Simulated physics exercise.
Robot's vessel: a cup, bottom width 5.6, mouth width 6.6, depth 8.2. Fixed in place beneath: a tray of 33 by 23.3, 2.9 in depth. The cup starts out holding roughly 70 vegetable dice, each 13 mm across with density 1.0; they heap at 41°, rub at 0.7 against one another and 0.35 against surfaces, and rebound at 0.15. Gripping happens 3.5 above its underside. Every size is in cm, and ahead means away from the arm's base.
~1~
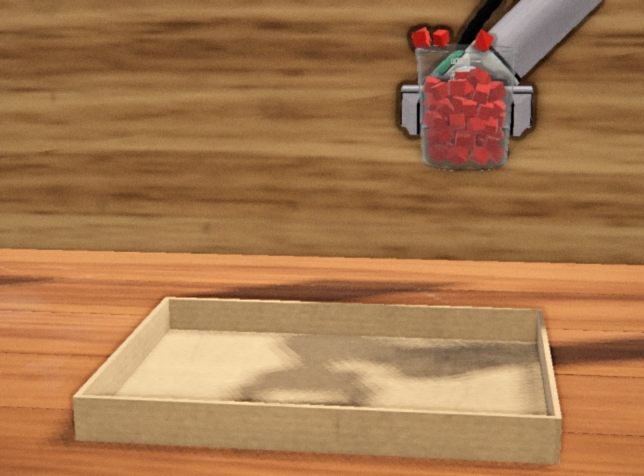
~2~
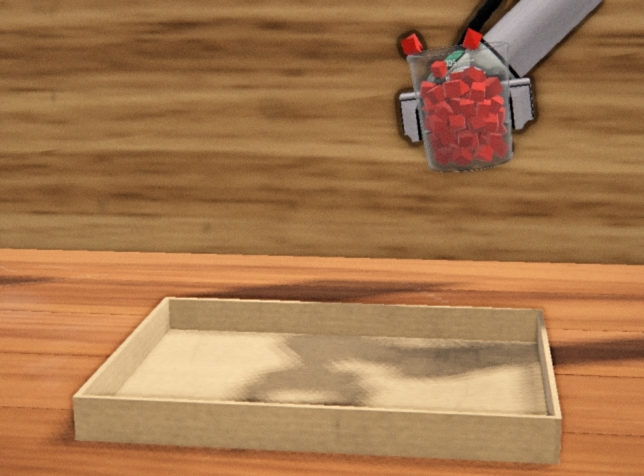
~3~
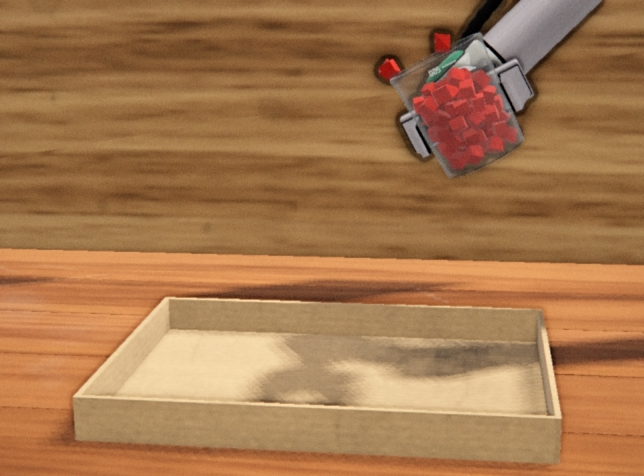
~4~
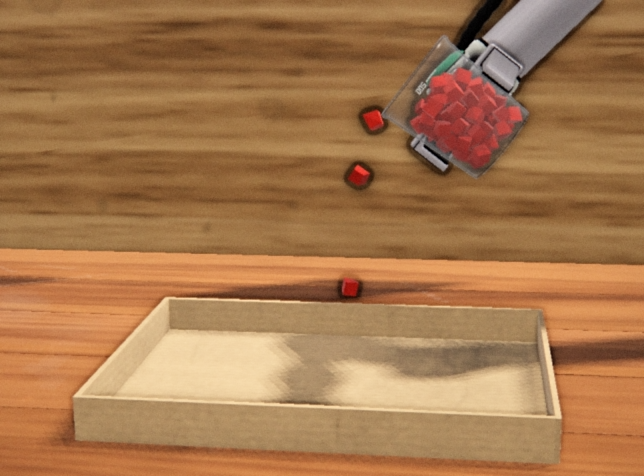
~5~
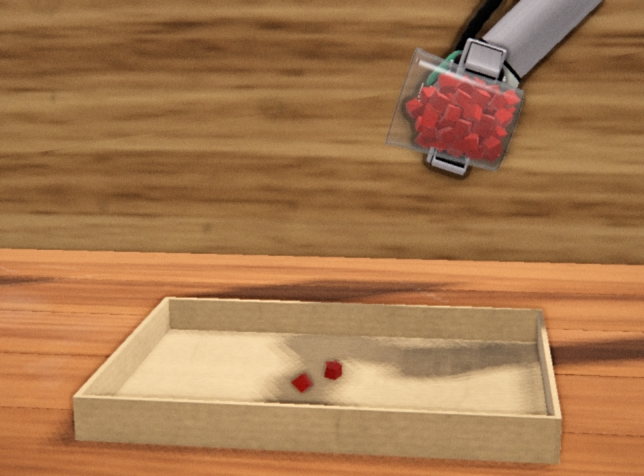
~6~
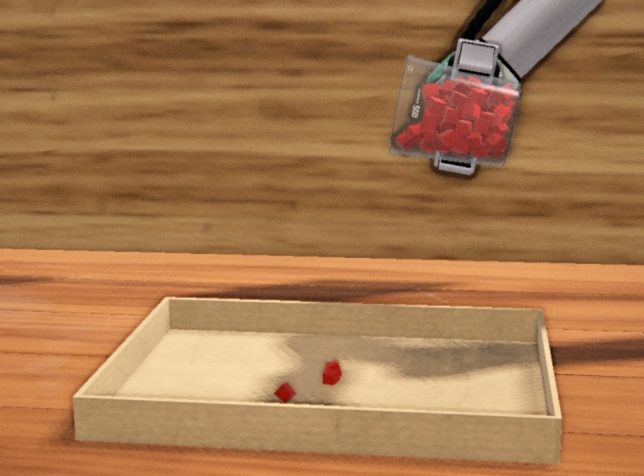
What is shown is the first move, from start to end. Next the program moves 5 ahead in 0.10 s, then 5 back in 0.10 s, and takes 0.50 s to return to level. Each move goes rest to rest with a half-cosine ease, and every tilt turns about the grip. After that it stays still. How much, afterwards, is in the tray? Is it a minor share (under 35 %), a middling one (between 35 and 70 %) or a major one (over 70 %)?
A major share.
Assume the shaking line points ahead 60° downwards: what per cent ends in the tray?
Close to 10 in a hundred.
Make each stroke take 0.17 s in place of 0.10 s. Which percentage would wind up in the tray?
Estimate: Near 35 per cent.
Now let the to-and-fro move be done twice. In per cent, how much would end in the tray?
I'd expect something close to 95 per cent.
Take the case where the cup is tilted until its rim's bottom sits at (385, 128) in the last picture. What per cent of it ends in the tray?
The share is around 40 %.
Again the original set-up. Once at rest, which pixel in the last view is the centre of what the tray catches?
Near pixel (261, 370).
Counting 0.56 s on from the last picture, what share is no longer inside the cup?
About 90 in a hundred parts are out by then.
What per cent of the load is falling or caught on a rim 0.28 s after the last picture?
74 %.
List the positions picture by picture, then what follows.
The cup middle at (465, 109), level; upper third of the load around (463, 89), from x 420 to 495, top at y 40; 72 in the cup, in the first picture.
The cup middle at (464, 109), tilted 8° forward; upper third of the load around (460, 89), from x 410 to 500, top at y 40, in the second picture.
The cup middle at (462, 110), tilted 28° forward; upper third of the load around (460, 92), from x 390 to 505, top at y 45; 71 in the cup, 1 in flight or on a rim, in the third picture.
The cup middle at (459, 112), tilted 52° forward; upper third of the load around (460, 98), from x 350 to 510, top at y 80; 69 in the cup, 3 in flight or on a rim, in the fourth picture.
The cup middle at (457, 114), tilted 72° forward; upper third of the load around (464, 99), from x 305 to 505, top at y 85; 69 in the cup, 3 in the tray, in the fifth picture.
The cup middle at (457, 115), tilted 80° forward; upper third of the load around (462, 99), from x 285 to 505, top at y 85; 69 in the cup, 3 in the tray, in the sixth picture.
Then, 0.28 s on, tilted 75° forward, highest piece 21 above the table; 11 in the cup, 8 in the tray, 53 in flight or on a rim.
Then, 0.56 s on, tilted 15° forward, highest piece 22 above the table; 63 in the tray, 9 in the cup.
Then, 0.90 s on, level, highest piece 21 above the table; 63 in the tray, 9 in the cup.
Then, 1.95 s on, level, highest piece 21 above the table; 63 in the tray, 9 in the cup.
In the end, 63 in the tray, 9 in the cup. That is 88 % in the tray.
